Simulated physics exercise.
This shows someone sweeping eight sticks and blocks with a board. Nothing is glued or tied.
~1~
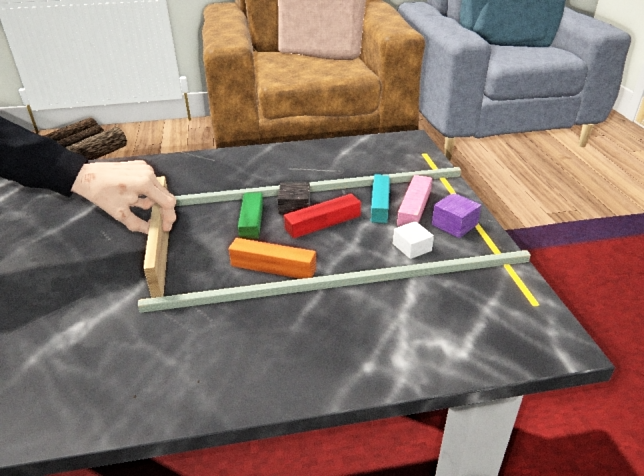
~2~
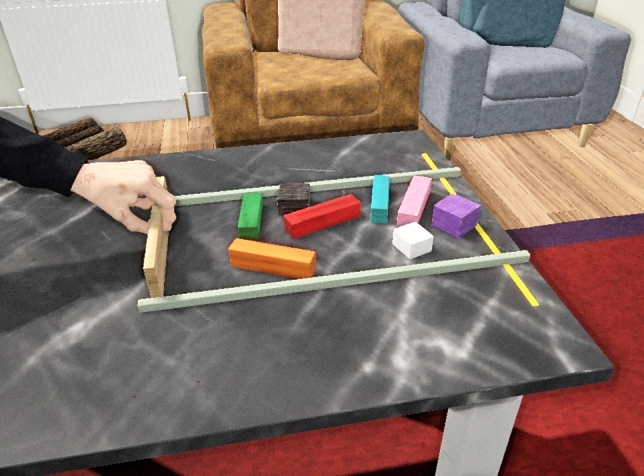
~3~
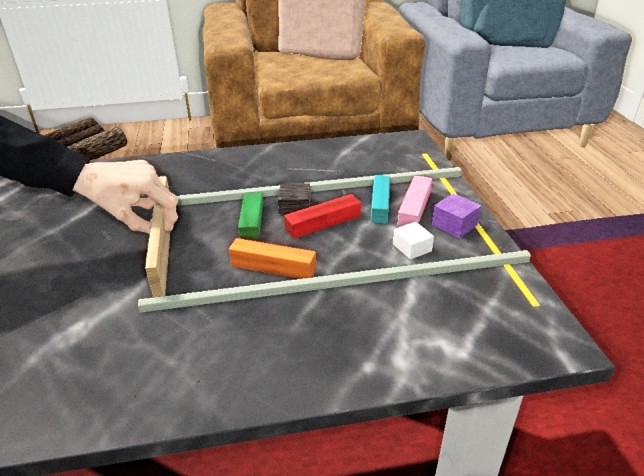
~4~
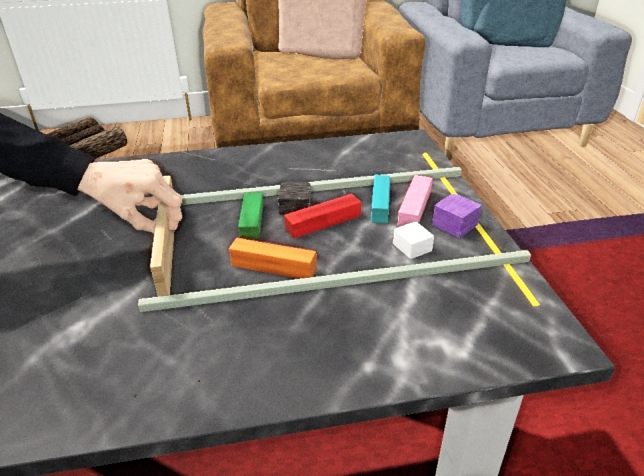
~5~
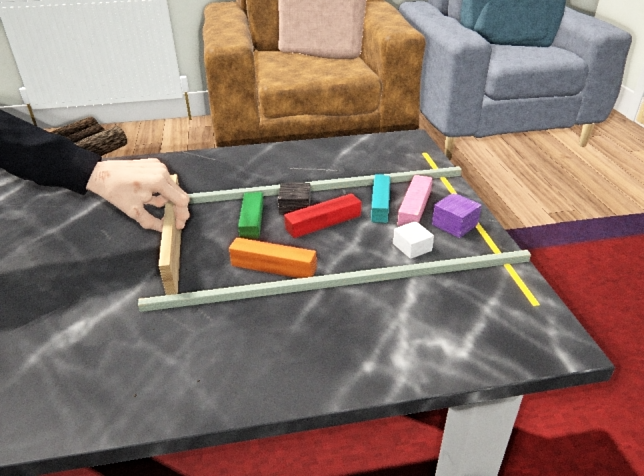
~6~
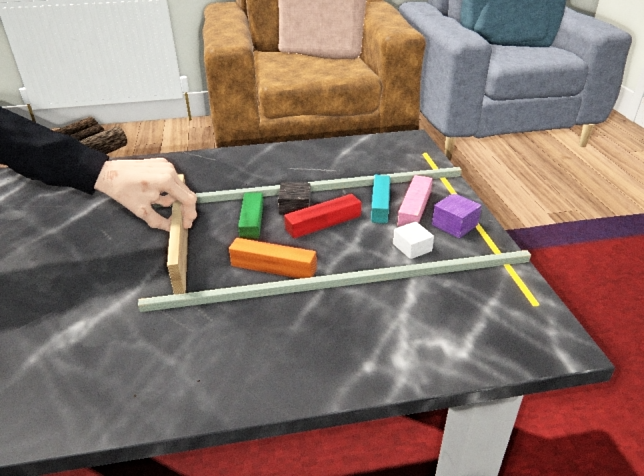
On a dark marble-patterned table in a room with two armchairs, a hand holds a wooden board upright between two pale rails, left of eight scattered colored sticks and blocks. The hand slides the board slightly to the right, closer to the green and orange sticks, while all the pieces stay still.
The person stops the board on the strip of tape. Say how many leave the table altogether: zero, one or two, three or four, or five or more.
As it turns out, the number that fall off is five or more.
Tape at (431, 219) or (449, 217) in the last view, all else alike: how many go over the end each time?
The counts: 3 and 3.
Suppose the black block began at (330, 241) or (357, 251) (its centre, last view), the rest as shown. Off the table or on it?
In turn it is lost; drops off.
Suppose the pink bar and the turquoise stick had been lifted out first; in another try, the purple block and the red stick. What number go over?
First 5, then 5.
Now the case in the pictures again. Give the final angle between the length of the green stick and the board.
Some 0 degrees.
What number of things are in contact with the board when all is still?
1 of them.
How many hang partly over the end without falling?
Overhanging: 0.
Soon after, none off yet; purple block at rest near (457, 215); pink bar at rest near (416, 201); white block at rest near (413, 240).
After that, none off yet; purple block displaced about its own width near (478, 218); pink bar displaced a little near (459, 205); white block displaced about its own width near (431, 229).
In the end, the number that fall off is five or more; gone, orange stick, black block, red stick, turquoise stick, white block, pink bar and purple block.
